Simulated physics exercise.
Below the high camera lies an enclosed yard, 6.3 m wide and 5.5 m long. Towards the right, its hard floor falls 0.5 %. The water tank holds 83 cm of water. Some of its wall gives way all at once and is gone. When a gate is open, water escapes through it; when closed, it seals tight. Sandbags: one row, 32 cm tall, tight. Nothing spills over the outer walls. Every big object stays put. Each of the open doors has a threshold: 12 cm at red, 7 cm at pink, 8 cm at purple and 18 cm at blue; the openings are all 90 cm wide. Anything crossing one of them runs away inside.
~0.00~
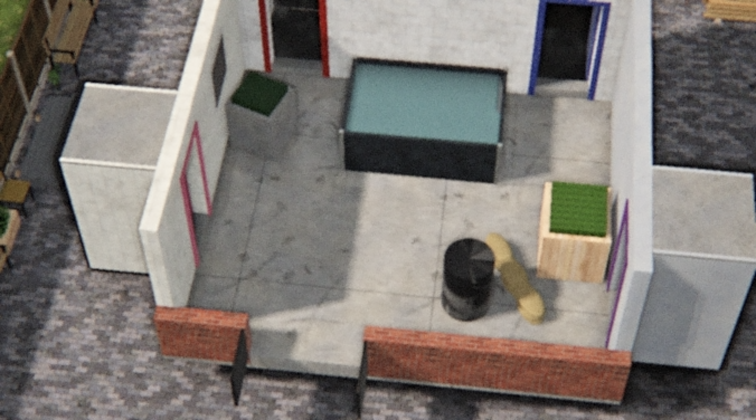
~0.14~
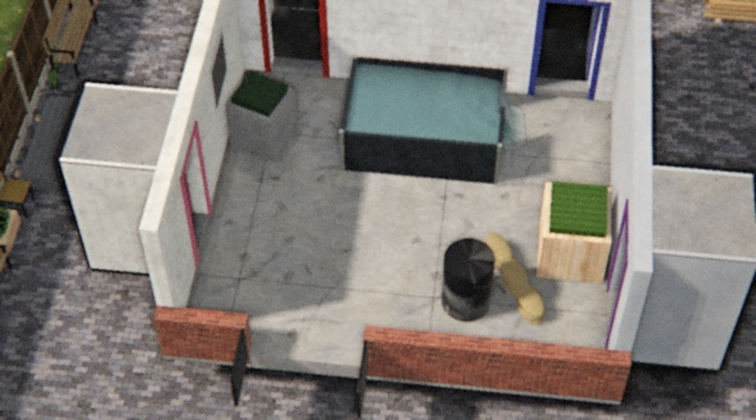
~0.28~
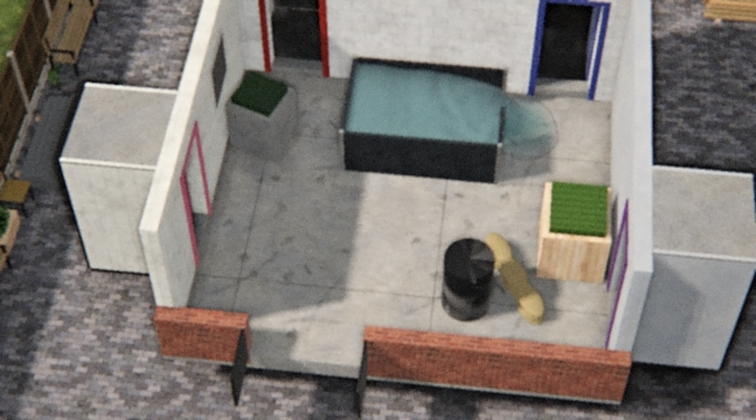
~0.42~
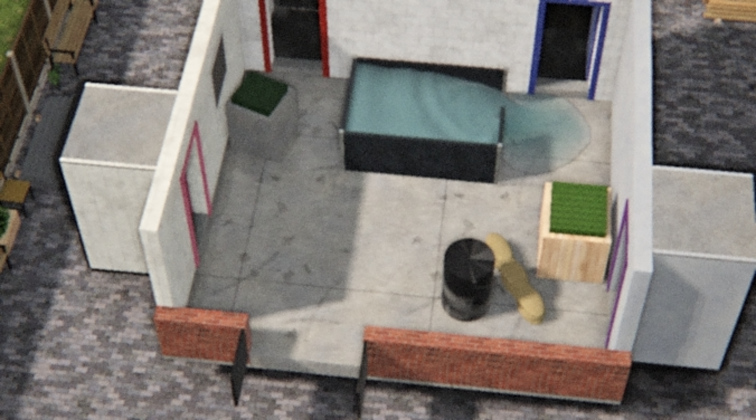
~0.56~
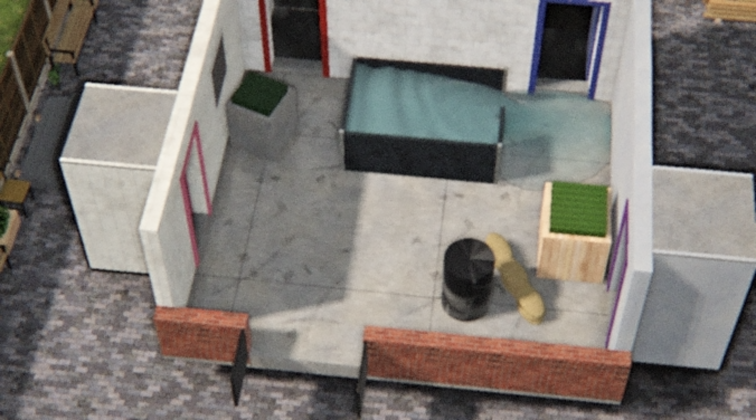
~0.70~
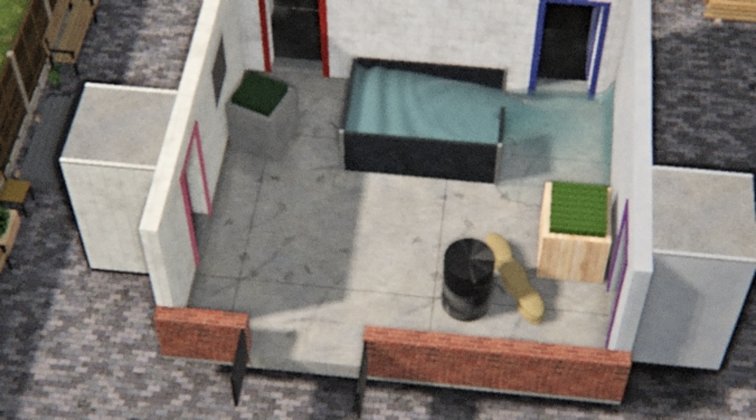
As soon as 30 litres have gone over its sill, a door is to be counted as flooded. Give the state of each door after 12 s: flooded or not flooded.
State after that time: Red door not flooded, pink door flooded, purple door not flooded, blue door flooded.
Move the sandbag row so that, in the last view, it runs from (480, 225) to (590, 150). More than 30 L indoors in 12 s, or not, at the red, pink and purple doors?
Doors: Red stays under / pink stays under / purple stays under.
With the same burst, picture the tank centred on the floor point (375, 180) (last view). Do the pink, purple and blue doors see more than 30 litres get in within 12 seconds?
Lab note: Vs limit, pink door limit held; purple door limit held; blue door limit broken.
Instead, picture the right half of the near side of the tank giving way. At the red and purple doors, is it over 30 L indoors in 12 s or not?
Against that limit: Red not over, purple over.
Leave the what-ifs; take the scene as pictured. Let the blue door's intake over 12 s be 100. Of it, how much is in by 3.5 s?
Fraction in by then: Around 65 per cent.
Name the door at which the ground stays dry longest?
Result: Red door.
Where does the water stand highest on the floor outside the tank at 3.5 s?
The spot is near (596, 220) in the last view.
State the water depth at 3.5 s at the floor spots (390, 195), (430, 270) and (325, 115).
Depths: About 6, 1 and 0 centimetres.
After 1.4 s water covers 15 % of the floor and is deepest (58 cm) near (610, 105); red door not reached, pink door not reached, purple door not reached, blue door 35 cm at the sill, 25 L in.
After 2.2 s water covers 25 % of the floor and is deepest (52 cm) near (596, 220); red door not reached, pink door not reached, purple door 8 cm at the sill, 0 L in, blue door 38 cm at the sill, 109 L in.
After 3.5 s water covers 50 % of the floor and is deepest (38 cm) near (596, 220); red door not reached, pink door not reached, purple door 6 cm at the sill, 2 L in, blue door 30 cm at the sill, 218 L in.
After 7.0 s water covers 95 % of the floor and is deepest (22 cm) near (585, 219); red door 3 cm at the sill, 0 L in, pink door 12 cm at the sill, 40 L in, purple door 4 cm at the sill, 4 L in, blue door 21 cm at the sill, 325 L in.
After 12.0 s water covers 95 % of the floor and is deepest (14 cm) near (585, 219); red door 8 cm at the sill, 0 L in, pink door 9 cm at the sill, 87 L in, purple door 3 cm at the sill, 4 L in, blue door 13 cm at the sill, 331 L in.
